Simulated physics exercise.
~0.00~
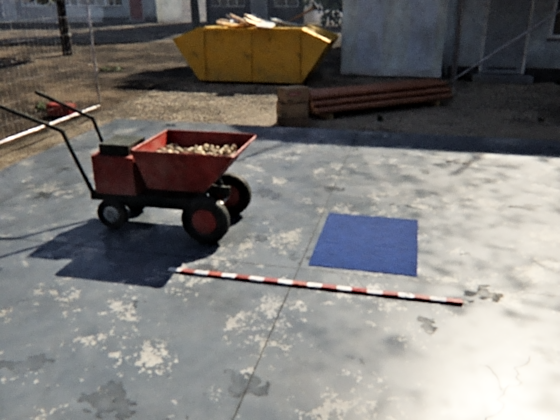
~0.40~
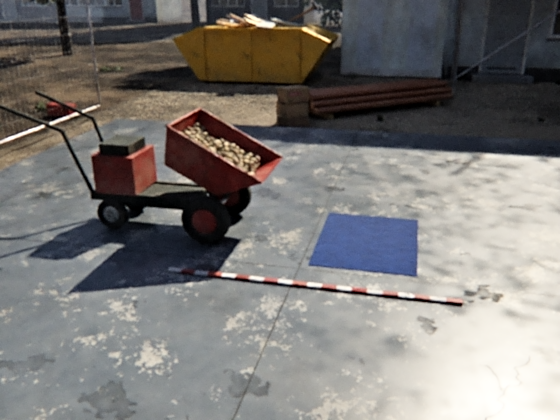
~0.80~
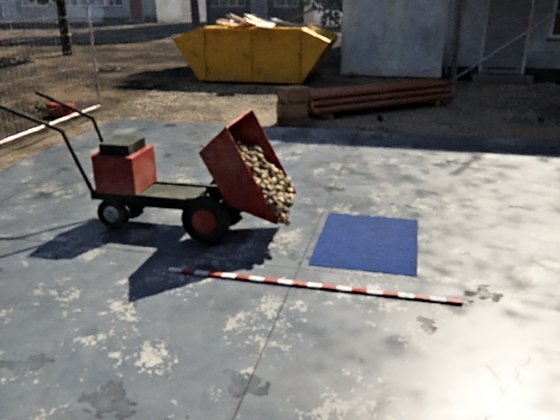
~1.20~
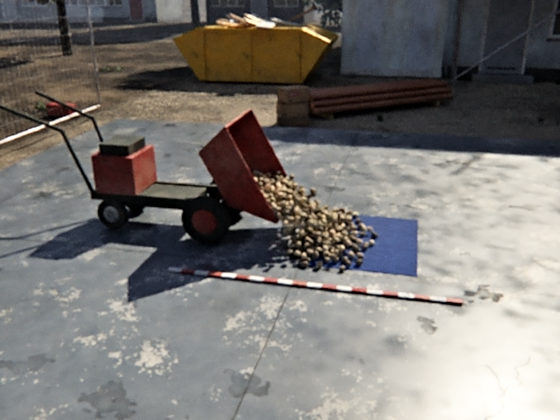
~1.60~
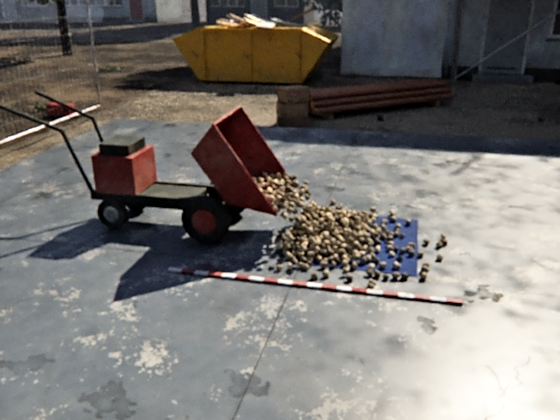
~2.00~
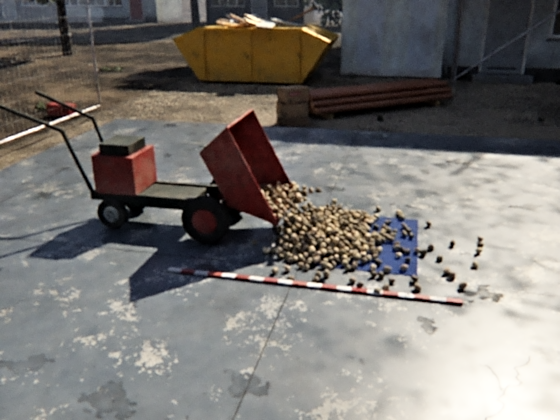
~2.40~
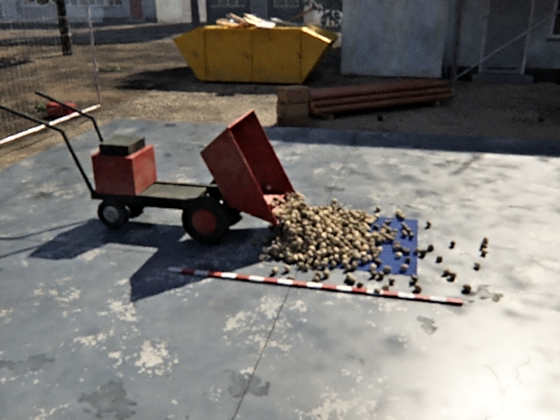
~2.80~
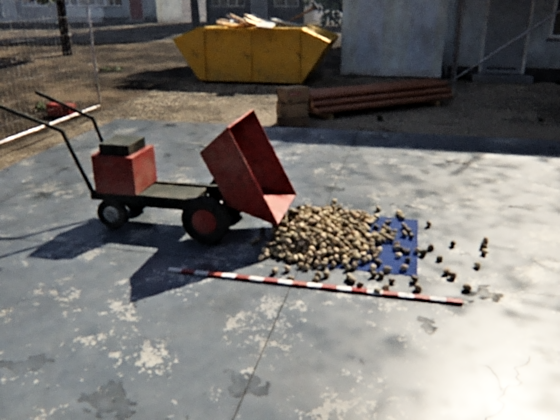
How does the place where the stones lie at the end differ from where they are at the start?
At the start the stones are inside the level red tray on the barrow. At the end they lie in a heap on the ground to the right of it, partly on the blue sheet, with a few scattered past it.
